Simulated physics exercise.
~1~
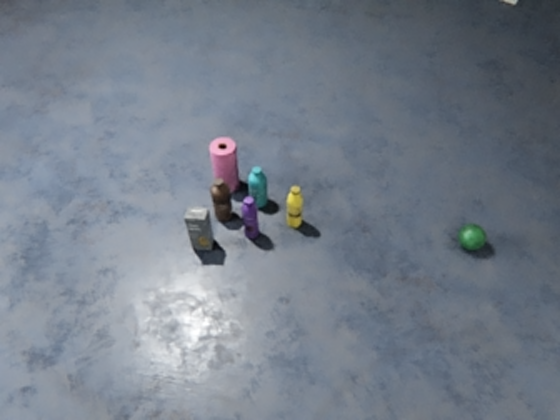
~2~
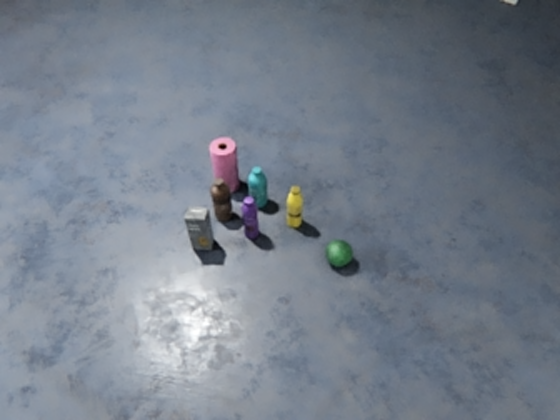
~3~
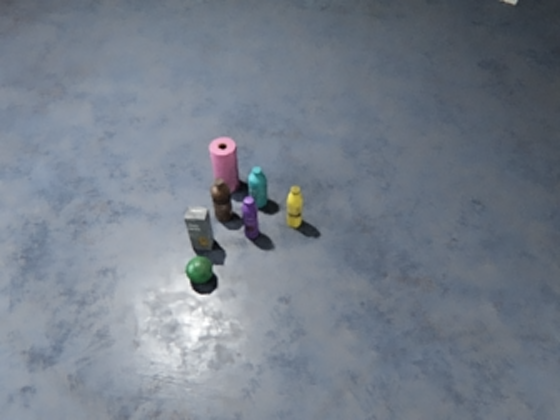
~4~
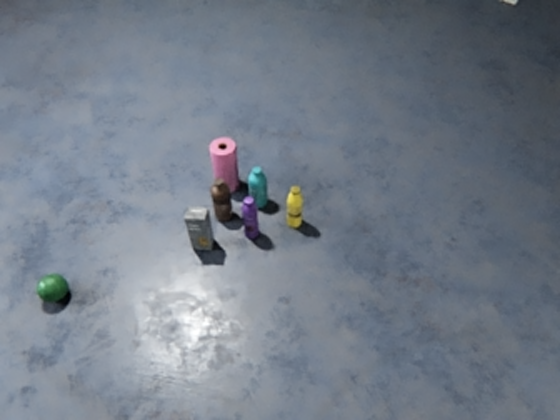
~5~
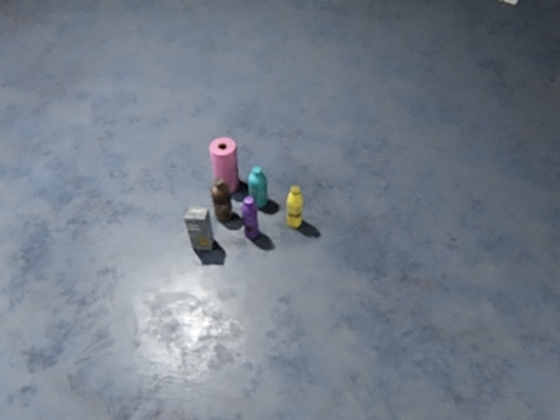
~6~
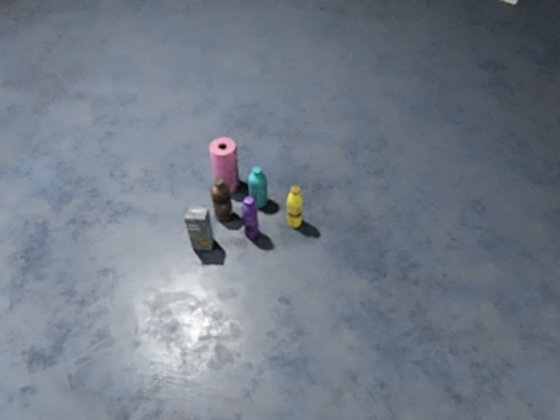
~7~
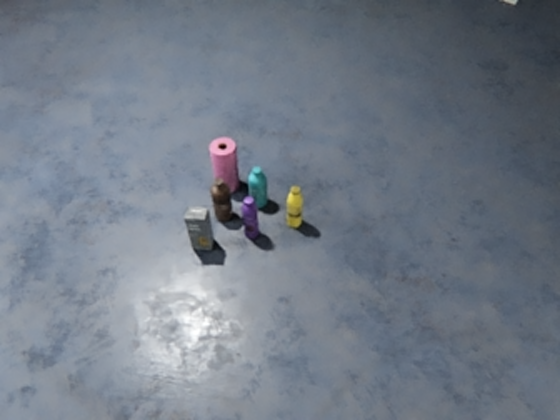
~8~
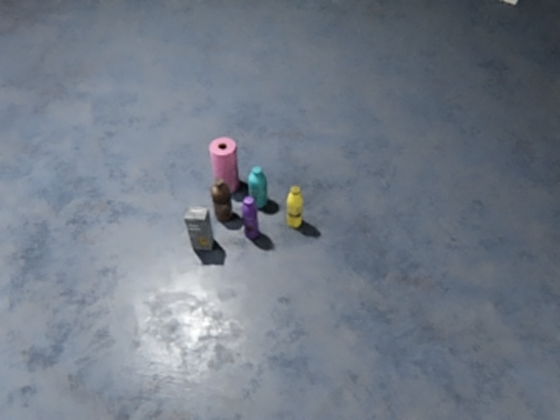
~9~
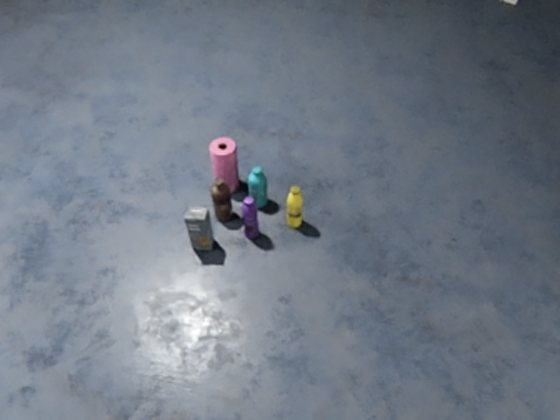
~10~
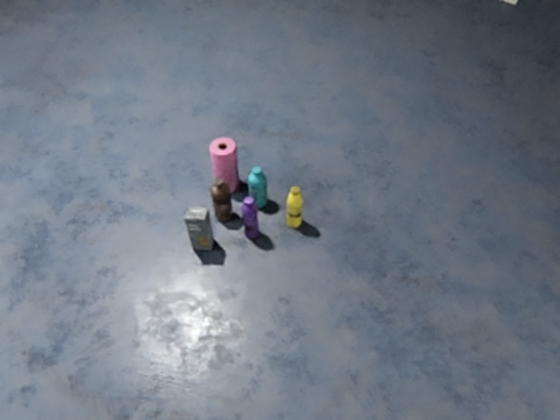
We see a green ball roll from right to left across a blue-grey floor, passing in front of a pink roll, a grey carton and four bottles without knocking any over. It leaves view at the left, and the group stays standing in place.
